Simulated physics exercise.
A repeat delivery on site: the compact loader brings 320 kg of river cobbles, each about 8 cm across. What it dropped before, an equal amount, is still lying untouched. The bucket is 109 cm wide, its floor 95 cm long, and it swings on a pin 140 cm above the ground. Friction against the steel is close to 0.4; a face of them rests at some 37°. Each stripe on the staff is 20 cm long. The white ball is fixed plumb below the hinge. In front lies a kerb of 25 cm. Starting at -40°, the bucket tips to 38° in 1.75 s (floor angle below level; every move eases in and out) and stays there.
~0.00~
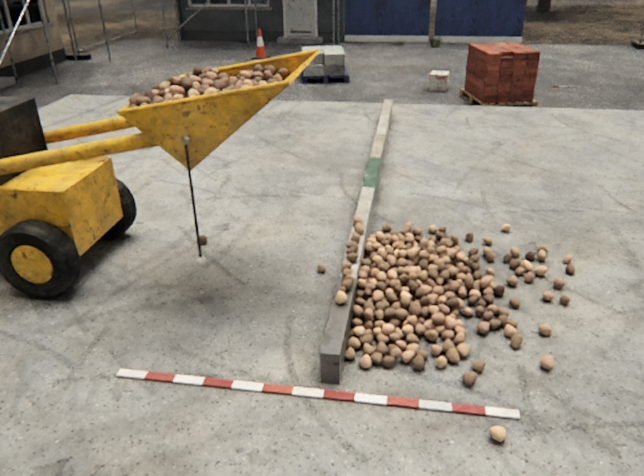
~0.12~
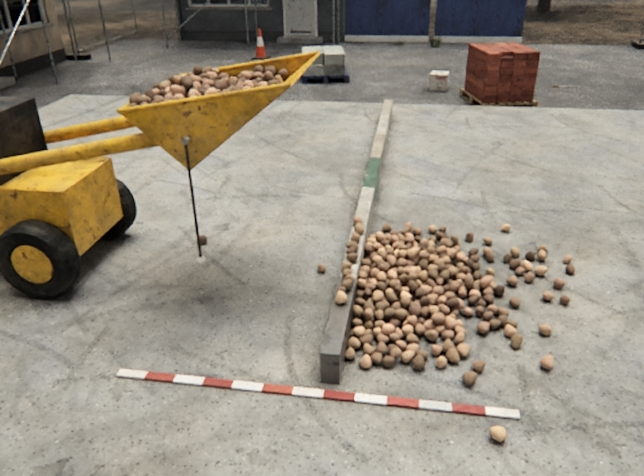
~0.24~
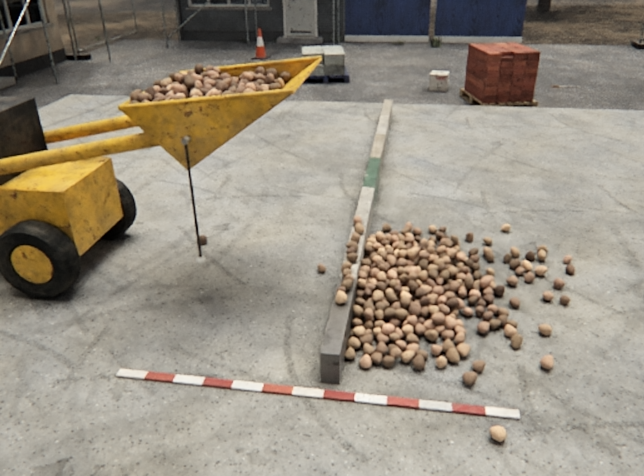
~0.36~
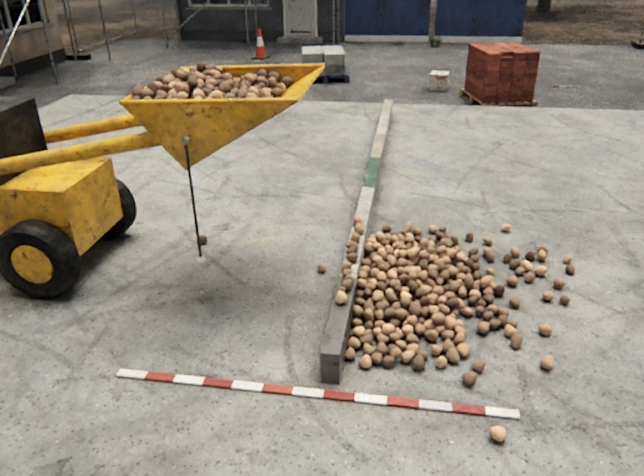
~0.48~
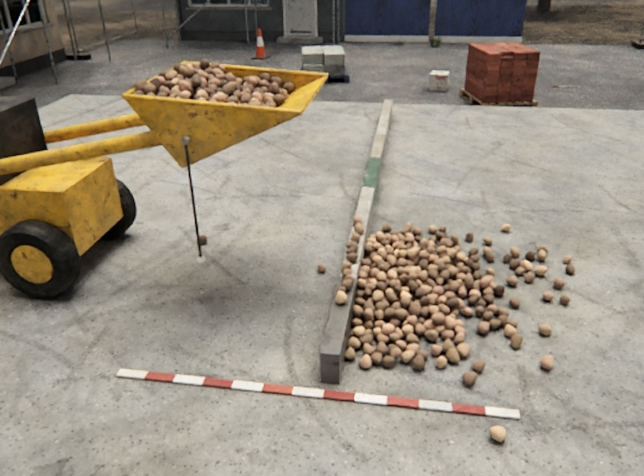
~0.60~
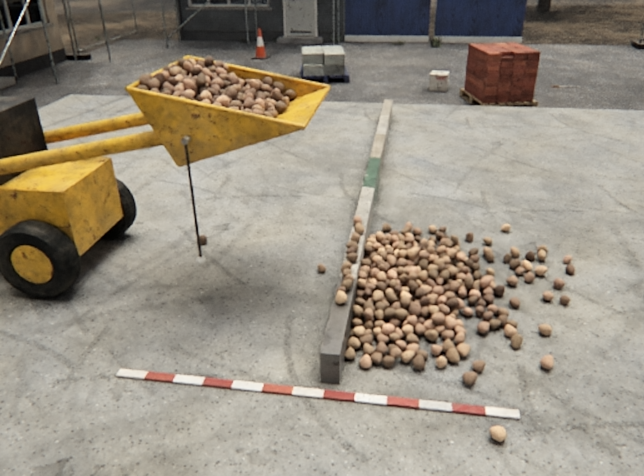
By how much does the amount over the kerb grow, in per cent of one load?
Roughly 27 per cent of a load more.
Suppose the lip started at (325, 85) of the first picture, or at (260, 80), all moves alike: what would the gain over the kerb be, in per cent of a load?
Near 80 per cent from the first place, 5 from the second.
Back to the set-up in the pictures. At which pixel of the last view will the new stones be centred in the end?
Near (330, 272).
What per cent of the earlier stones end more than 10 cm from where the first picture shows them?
About 5 per cent.
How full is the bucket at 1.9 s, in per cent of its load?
Roughly 45 per cent is still inside.
After 1.3 s the floor is at 26°; in per cent of one load, 100 in the bucket, 4 on this side of the kerb, 97 over the kerb; the foremost stones are at (612, 278).
After 1.9 s the floor is at 38°; in per cent of one load, 43 in the bucket, 60 on this side of the kerb, 98 over the kerb; the foremost stones are at (612, 278).
After 2.2 s the floor is at 38°; in per cent of one load, 7 in the bucket, 79 on this side of the kerb, 115 over the kerb; the foremost stones are at (612, 278).
After 4.8 s the floor is at 38°; in per cent of one load, 0 in the bucket, 76 on this side of the kerb, 124 over the kerb; the foremost stones are at (621, 287). Net gain over the kerb, 27.
